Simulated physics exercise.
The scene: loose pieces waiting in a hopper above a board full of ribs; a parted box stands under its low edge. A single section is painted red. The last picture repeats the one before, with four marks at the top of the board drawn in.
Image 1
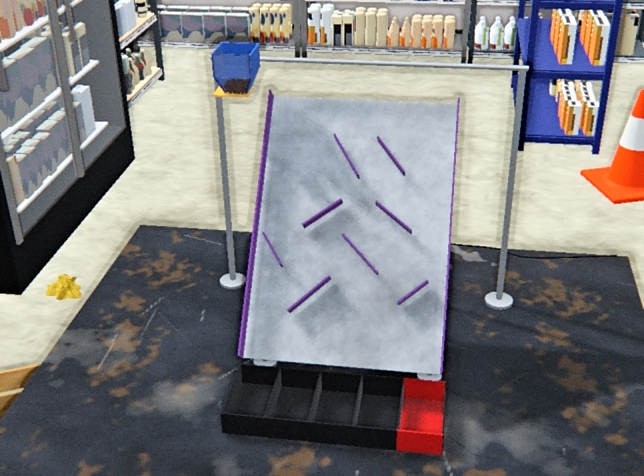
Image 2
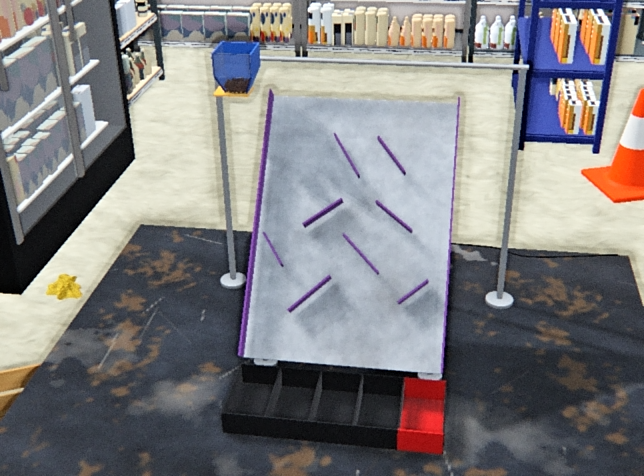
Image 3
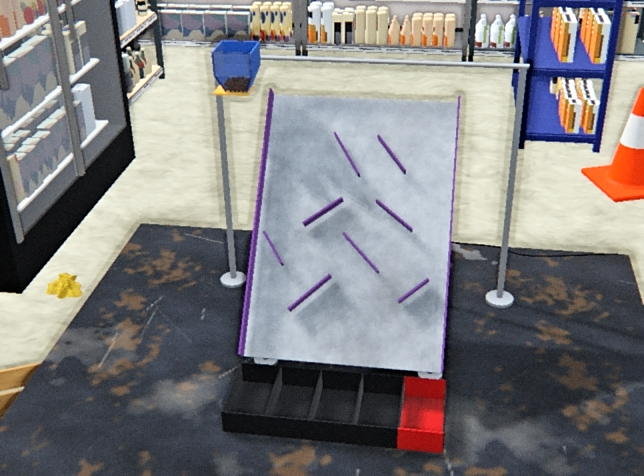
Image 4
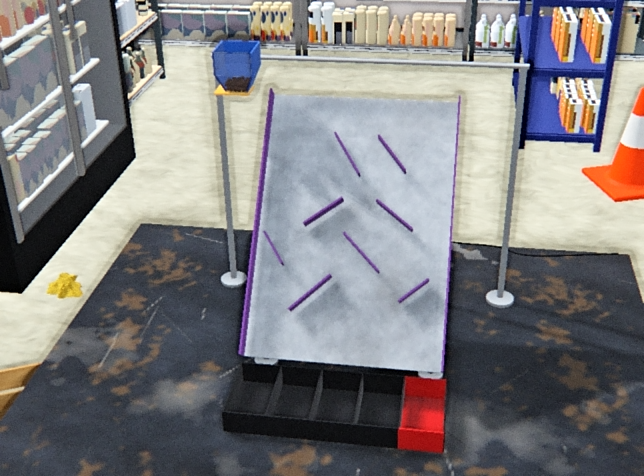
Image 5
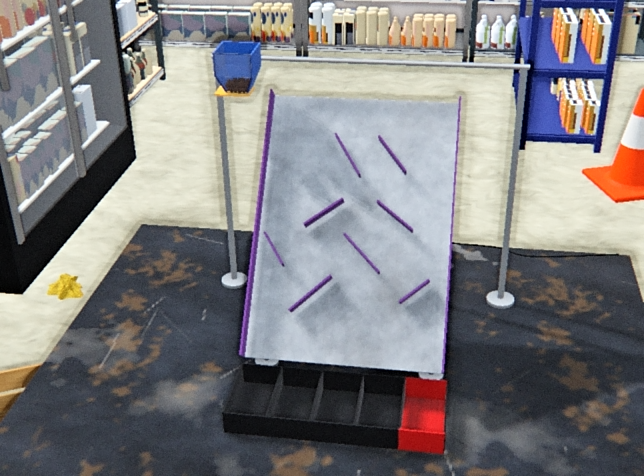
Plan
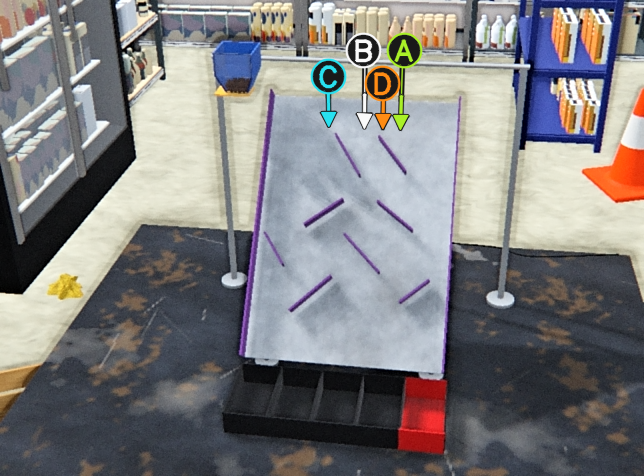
In a store aisle, a blue hopper sat above the upper left of a tilted gray board with purple ribs, over a black sectioned box with one red section, and nothing moved.
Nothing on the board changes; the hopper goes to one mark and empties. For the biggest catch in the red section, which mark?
The best mark is A.
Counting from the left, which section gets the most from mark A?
The fifth from the left.
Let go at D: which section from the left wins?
The fifth.
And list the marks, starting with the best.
A, D, B, C.
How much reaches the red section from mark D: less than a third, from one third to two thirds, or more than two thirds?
From one third to two thirds.
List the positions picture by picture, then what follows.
Hopper (238, 87), allspice berries, door shut, in the first picture.
Ribs (334, 133) to (358, 174), (378, 136) to (405, 171), (302, 224) to (342, 198), in the second picture.
Ribs (376, 199) to (412, 229), (263, 231) to (281, 263), (343, 232) to (378, 271), in the third picture.
Ribs (288, 309) to (330, 274), (399, 301) to (429, 278), in the fourth picture.
Red section (421, 440), number 5 of 5 from the left, in the fifth picture.
On the marked copy, mark A meets the board at (400, 124); mark B meets the board at (364, 122); mark C meets the board at (328, 121); mark D meets the board at (382, 123).
With A, the larger part in the red section, about a tenth in other sections, about a tenth outside the box.
With B, roughly a quarter in the red section, roughly two thirds in other sections, about a tenth outside the box.
With C, just a few in the red section, almost all in other sections.
With D, roughly half in the red section, roughly a third in other sections, roughly a quarter outside the box.
